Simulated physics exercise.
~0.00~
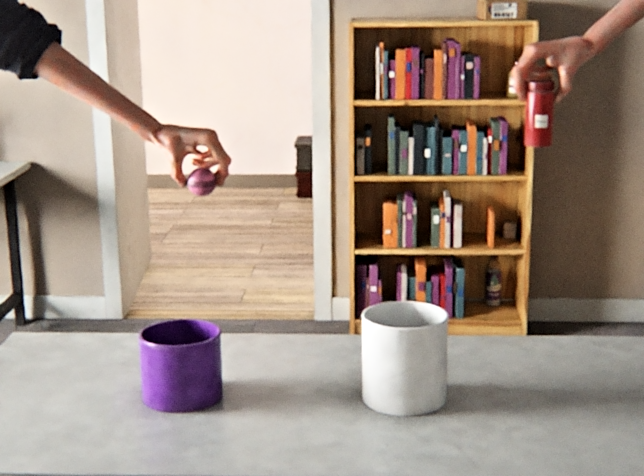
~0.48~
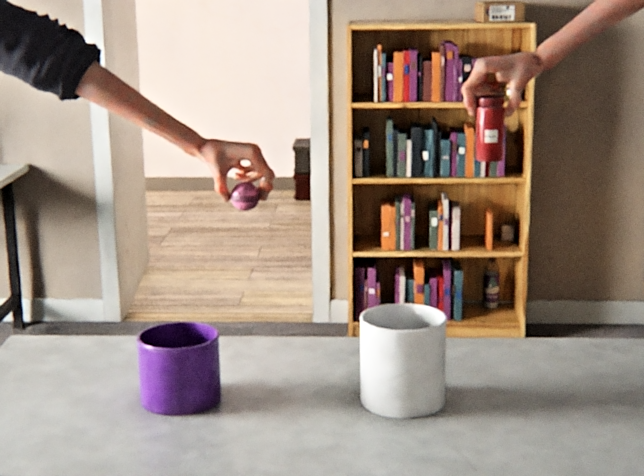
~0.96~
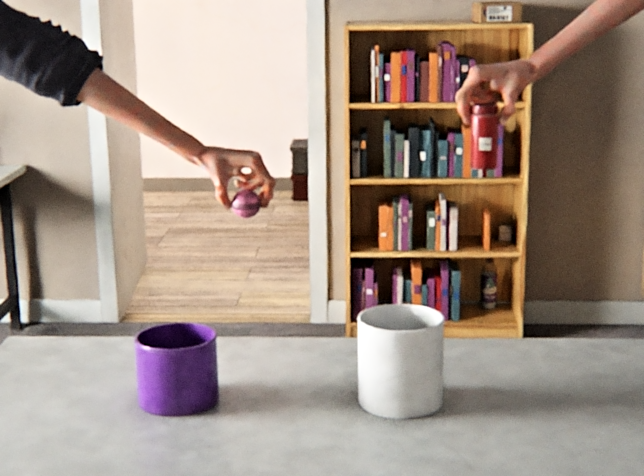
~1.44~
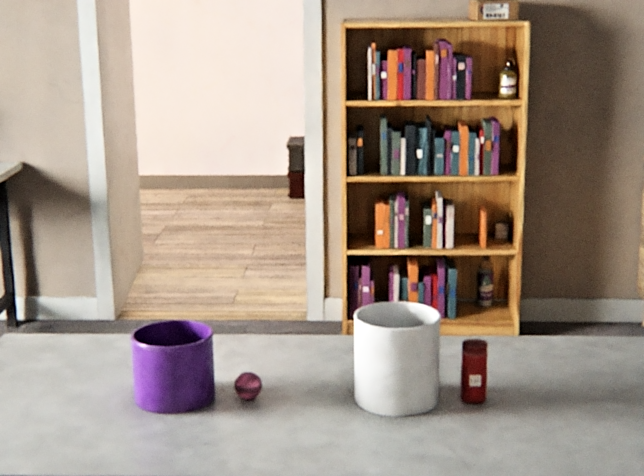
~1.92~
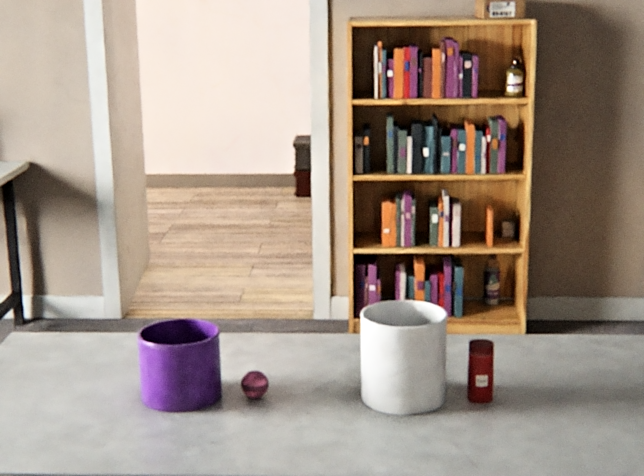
To begin with, a hand on the left holds a small pinkish-purple ball above a gray table, while a hand on the right holds a red shaker, with a purple container and a white one standing below. The left hand moves the ball rightward as the right hand brings the shaker leftward. Both hands then lower slightly, keeping their grip. Next the hands are gone, and both things are down on the table. The ball rests just right of the purple container, and the shaker stands upright just right of the white one, both outside.
